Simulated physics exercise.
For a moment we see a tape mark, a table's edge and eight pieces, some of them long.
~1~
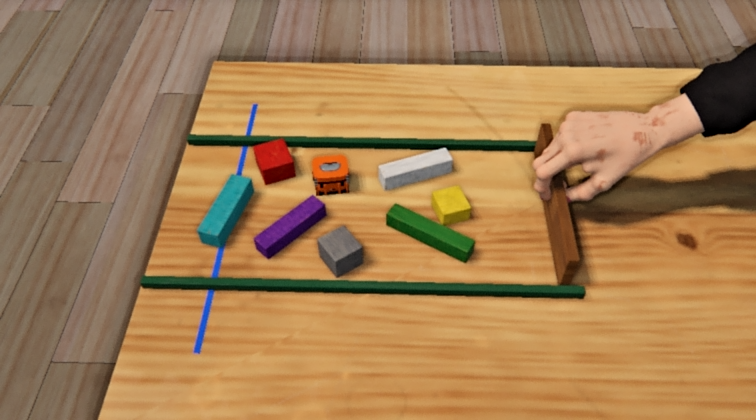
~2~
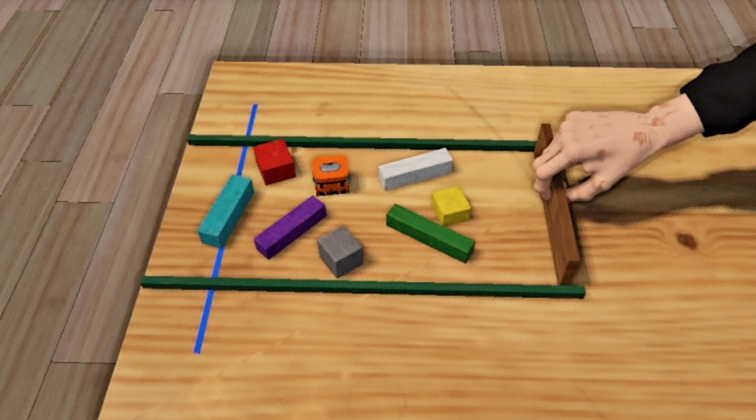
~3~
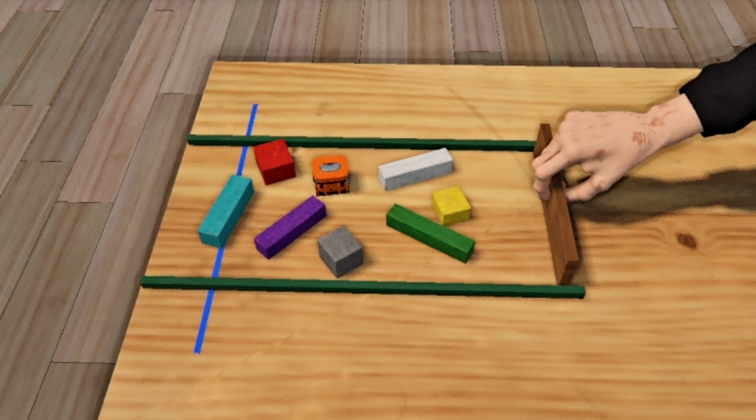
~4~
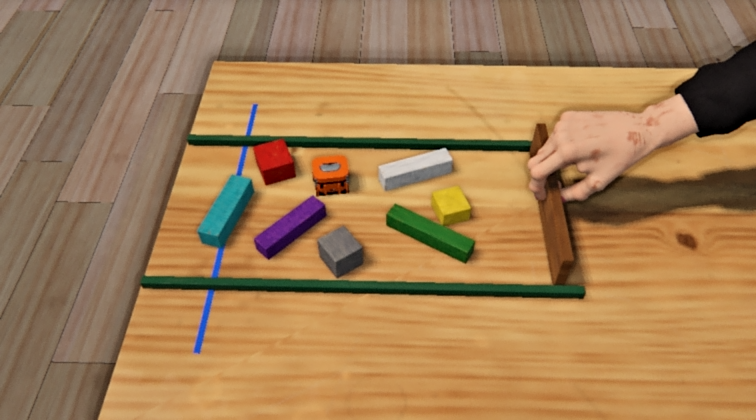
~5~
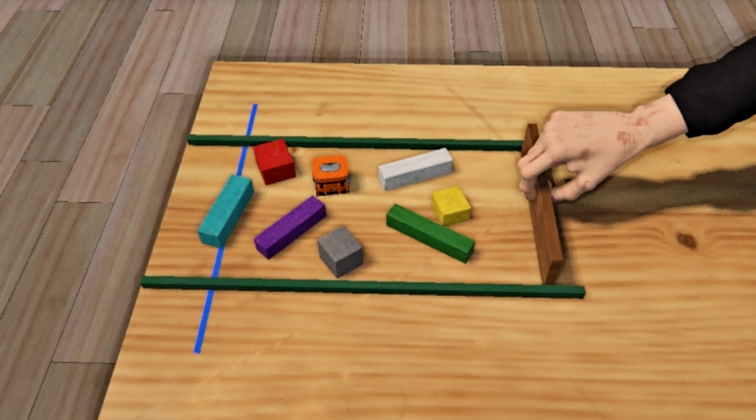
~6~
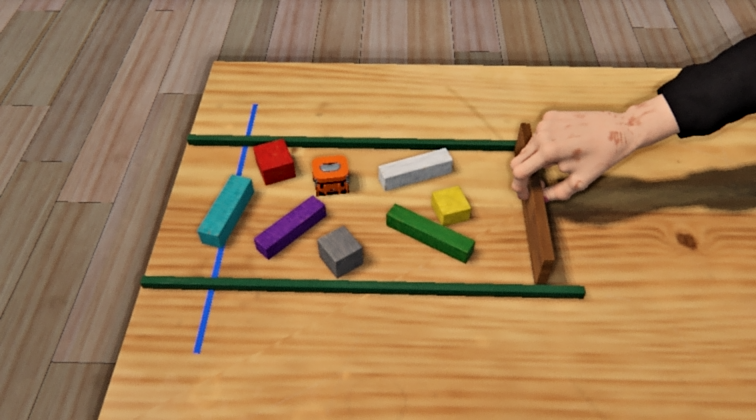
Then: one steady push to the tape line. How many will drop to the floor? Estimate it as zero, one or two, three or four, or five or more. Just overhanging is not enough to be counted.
Watch it: Hardly any - one or two - go plunging down.
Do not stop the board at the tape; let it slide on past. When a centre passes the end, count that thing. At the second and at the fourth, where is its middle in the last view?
The middle sits near (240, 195) at the first moment and near (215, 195) at the second.
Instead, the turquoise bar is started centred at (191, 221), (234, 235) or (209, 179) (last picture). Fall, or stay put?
In turn: Topples off, topples off, topples off.
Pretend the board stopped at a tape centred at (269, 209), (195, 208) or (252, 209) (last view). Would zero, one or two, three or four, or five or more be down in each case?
The falls would be none; five or over; either one or two.
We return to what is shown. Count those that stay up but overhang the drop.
3 in all.
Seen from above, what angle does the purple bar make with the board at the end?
Some 5 degrees.
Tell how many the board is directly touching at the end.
The number is 3.
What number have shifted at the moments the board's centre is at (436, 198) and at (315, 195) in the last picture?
3, then 8.
Early on, none off yet; turquoise bar at rest near (227, 210); red block at rest near (275, 162); purple bar at rest near (291, 227).
Finally, the number that fall off is one or two; lost, orange case and turquoise bar.
